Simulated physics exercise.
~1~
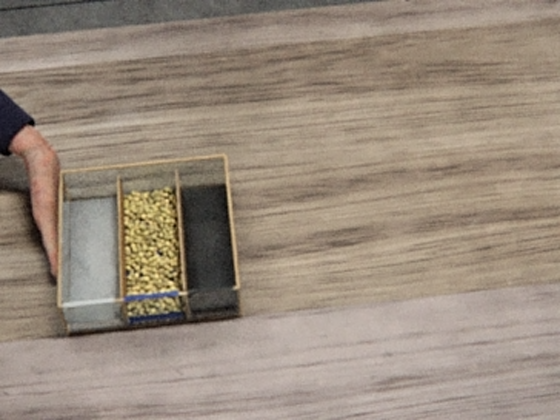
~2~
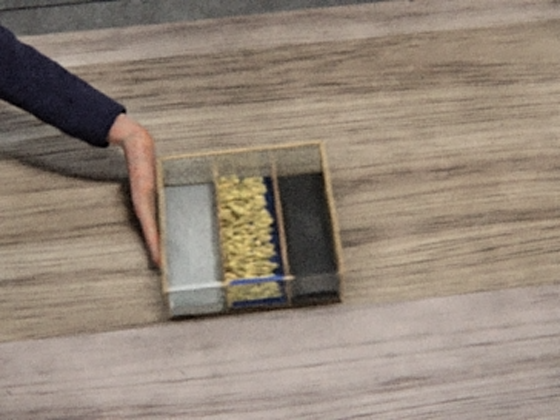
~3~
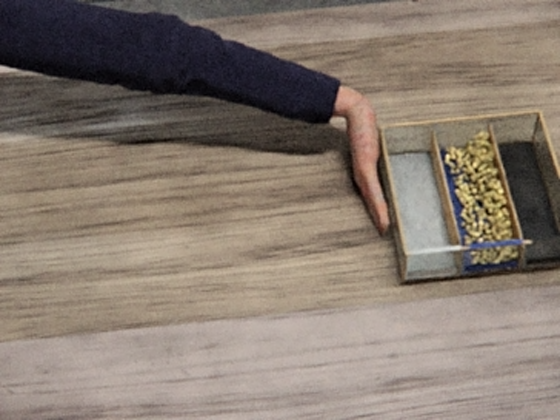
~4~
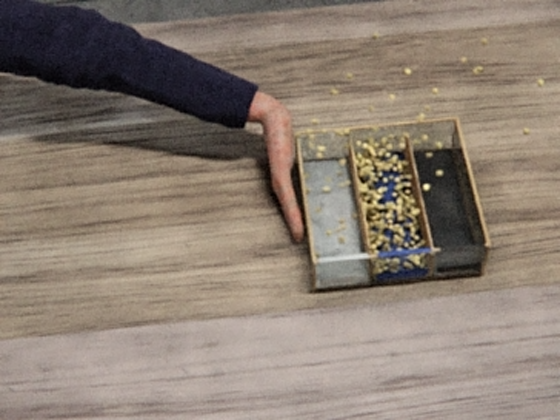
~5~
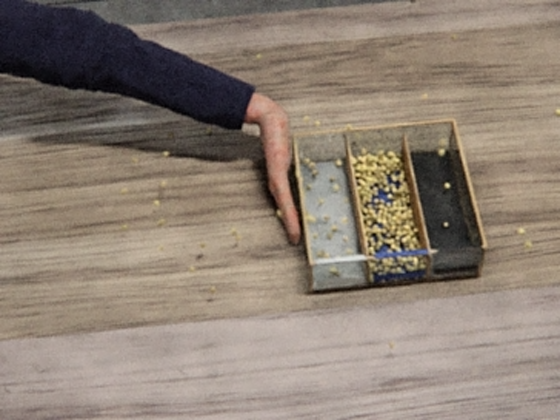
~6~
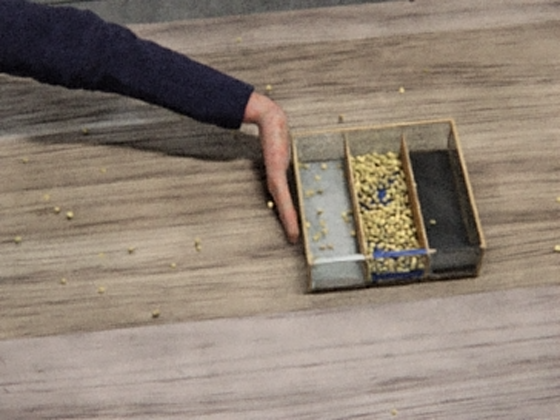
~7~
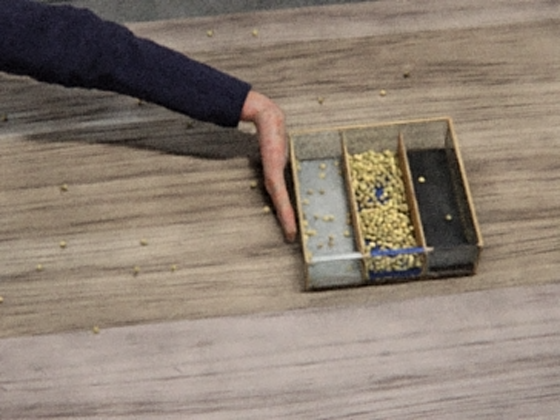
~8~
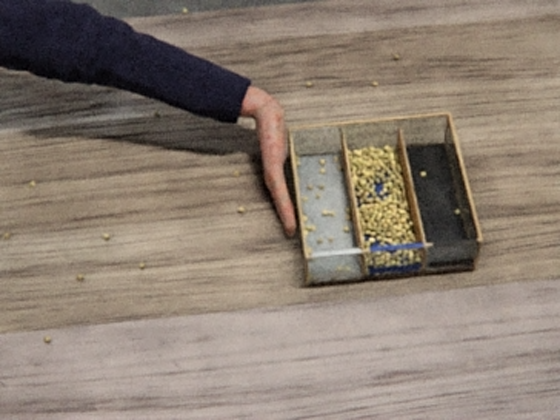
On a wood-grained surface, a hand in a dark sleeve pushed a three-part tray of soya beans to the right, then back left a little; beans flew out and scattered, leaving most in the middle section and some in the pale left one.
